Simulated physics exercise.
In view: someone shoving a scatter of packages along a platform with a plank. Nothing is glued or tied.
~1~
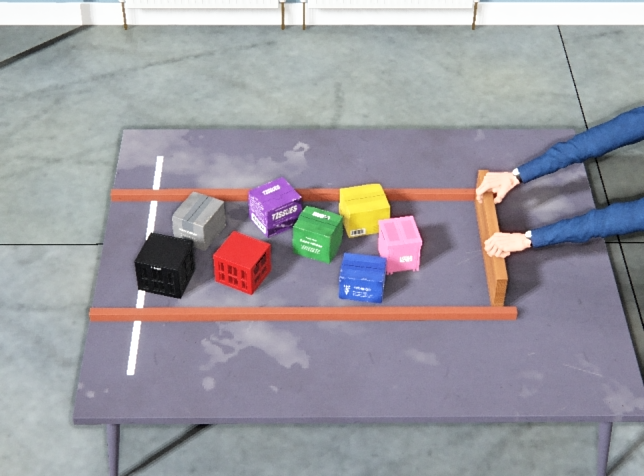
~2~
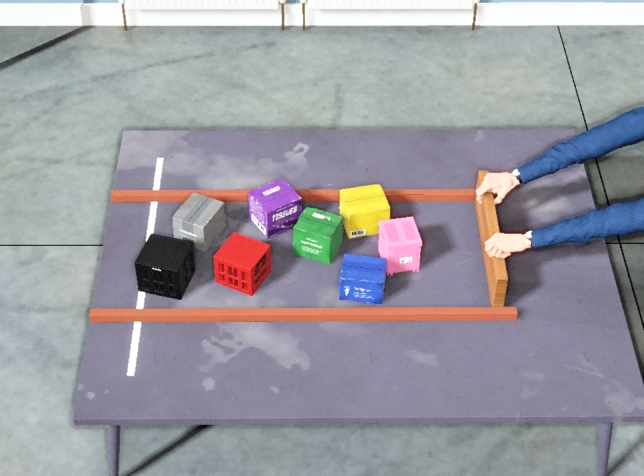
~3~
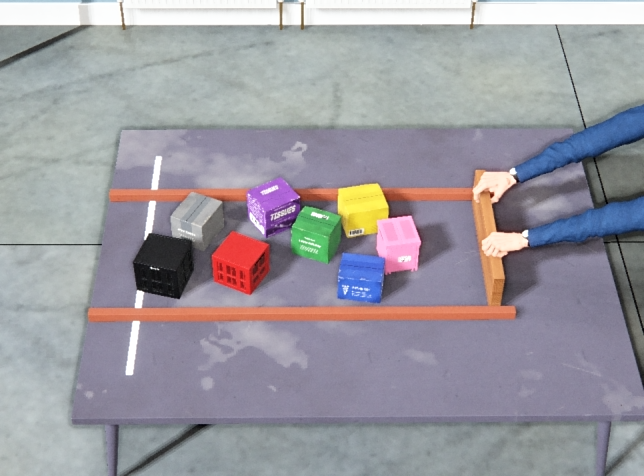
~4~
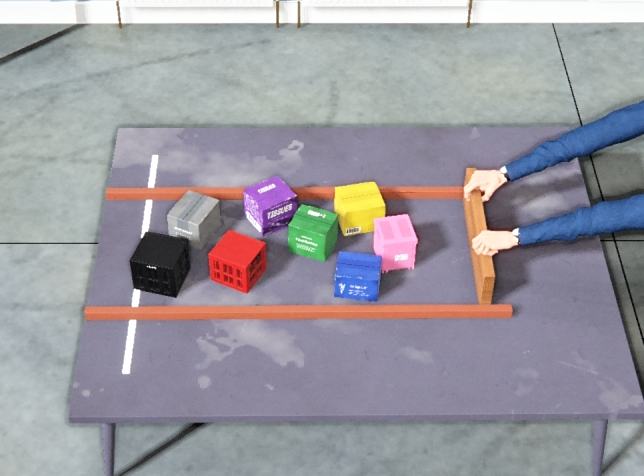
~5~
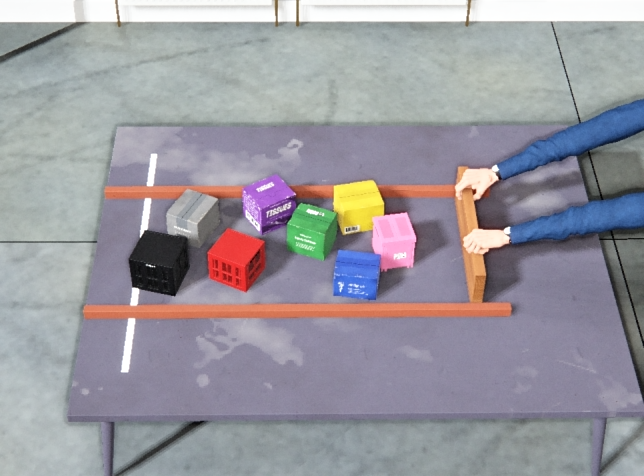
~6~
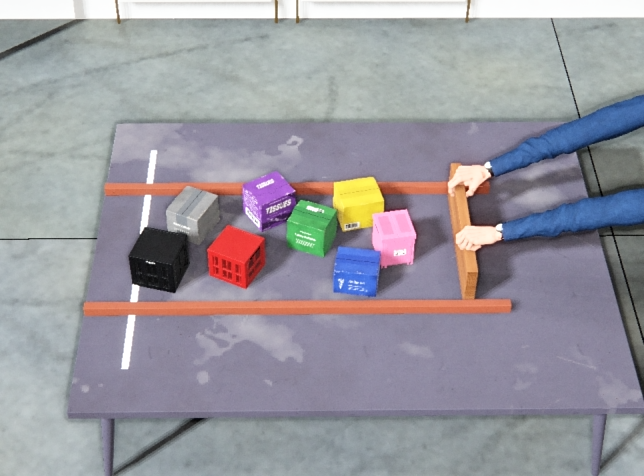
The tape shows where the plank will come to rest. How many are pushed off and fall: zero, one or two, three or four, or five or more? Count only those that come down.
Here the number that fall off is five or more.
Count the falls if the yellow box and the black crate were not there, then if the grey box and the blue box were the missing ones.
The counts: 3 and 3.
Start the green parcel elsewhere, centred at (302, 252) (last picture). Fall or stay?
Then it goes over.
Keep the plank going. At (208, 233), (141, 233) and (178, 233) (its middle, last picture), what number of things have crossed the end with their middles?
It would be 0, 5 and 2.
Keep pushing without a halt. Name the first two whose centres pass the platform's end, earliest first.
They are the black crate, the grey box.
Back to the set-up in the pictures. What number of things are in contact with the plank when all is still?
That makes 3.
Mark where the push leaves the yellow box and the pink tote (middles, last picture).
About (124, 202), and the other about (122, 239).
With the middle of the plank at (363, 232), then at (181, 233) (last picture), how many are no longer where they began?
At the one place 4, at the other 8.
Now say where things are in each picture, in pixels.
Black crate (166, 266); grey box (199, 221); red crate (243, 263); plank (490, 238); tape (147, 255), in the first frame.
Grey box (199, 222); green parcel (318, 236), in the second frame.
Red crate (241, 263); plank (487, 238), in the third frame.
Black crate (161, 264); pink tote (395, 244), in the fourth frame.
Grey box (193, 218); purple box (269, 205), in the fifth frame.
Black crate (160, 260); grey box (193, 215); red crate (237, 257); plank (462, 231); tape (141, 249), in the sixth frame.
Soon after, none off yet; black crate at rest near (160, 260); grey box at rest near (193, 215); red crate at rest near (237, 257).
After that, none off yet; black crate displaced a little near (137, 258); grey box displaced about its own width near (151, 218); red crate displaced about its own width near (187, 255).
In the end, the number that fall off is five or more; gone, green parcel, purple box, red crate, grey box and black crate.
